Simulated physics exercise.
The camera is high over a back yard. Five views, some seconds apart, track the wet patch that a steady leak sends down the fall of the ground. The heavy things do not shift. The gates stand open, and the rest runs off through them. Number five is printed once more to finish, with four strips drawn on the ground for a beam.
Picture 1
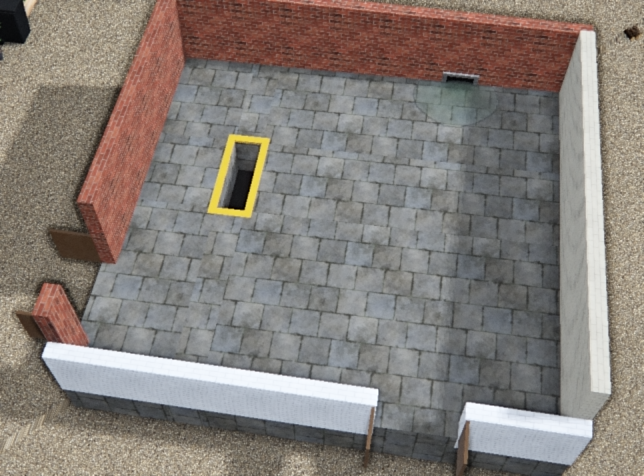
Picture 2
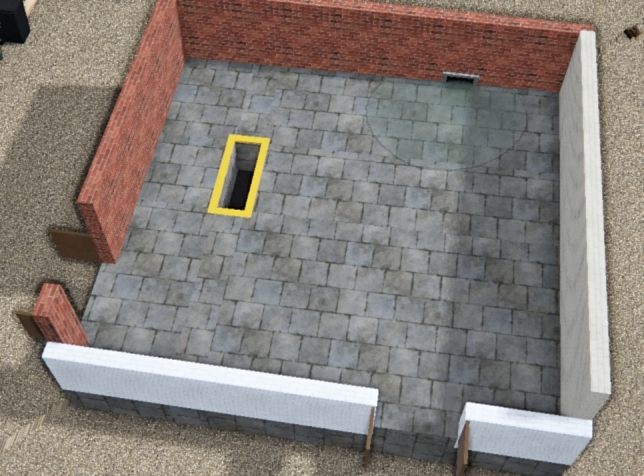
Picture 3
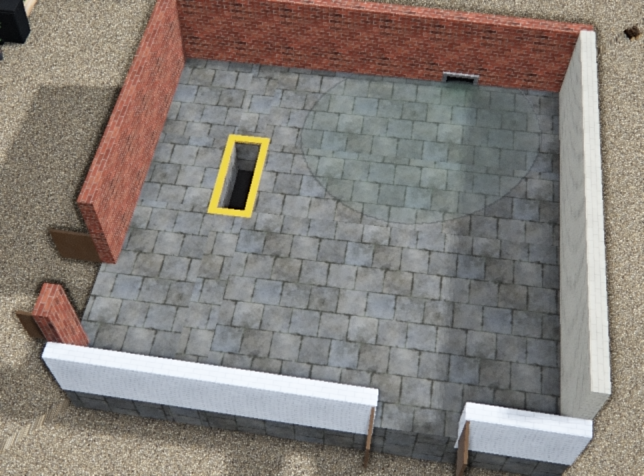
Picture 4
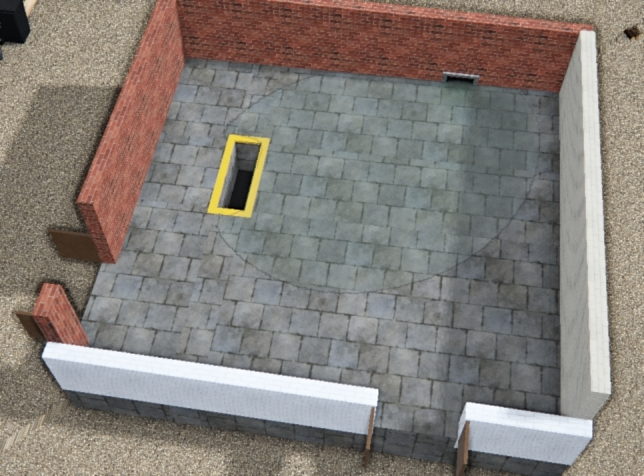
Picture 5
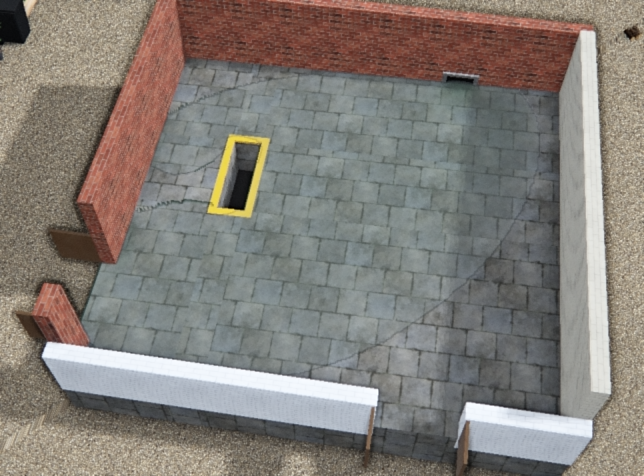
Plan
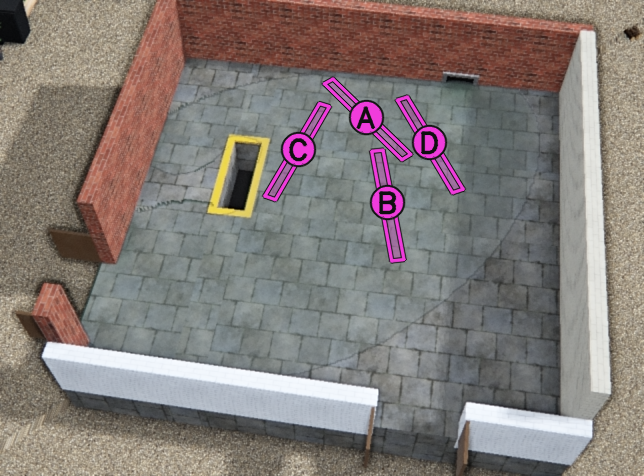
In a walled yard, shallow water spreads from the back wall across the paving, around the yellow drain.
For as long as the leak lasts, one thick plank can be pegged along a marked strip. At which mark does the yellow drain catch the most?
It is B.
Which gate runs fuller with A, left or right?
More leaves on the left.
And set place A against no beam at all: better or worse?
Place A is worse.
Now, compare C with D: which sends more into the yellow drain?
The answer is D.
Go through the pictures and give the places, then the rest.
Outfall at (460, 79); yellow drain at (240, 175); open gate at (103, 301); open gate at (417, 417); 3 % of the ground under water, visible out to (438, 118); yellow drain still dry, in the first frame.
In the second frame, 10 % of the ground under water, visible out to (444, 168); yellow drain still dry.
In the third frame, 23 % of the ground under water, visible out to (332, 190); yellow drain still dry.
In the fourth frame, 42 % of the ground under water, visible out to (252, 259); yellow drain taking water.
In the fifth frame, 65 % of the ground under water, visible out to (97, 320); yellow drain taking water.
In magenta, A from (328, 81) to (406, 157); B from (377, 150) to (397, 260); C from (270, 197) to (324, 105); D from (402, 98) to (457, 190).
For place A, about 5 % of the stream goes into the yellow drain, about 95 % out by the gates.
For place B, about 27 % of the stream goes into the yellow drain, about 73 % out by the gates.
For place C, about 5 % of the stream goes into the yellow drain, about 95 % out by the gates.
For place D, about 9 % of the stream goes into the yellow drain, about 91 % out by the gates.
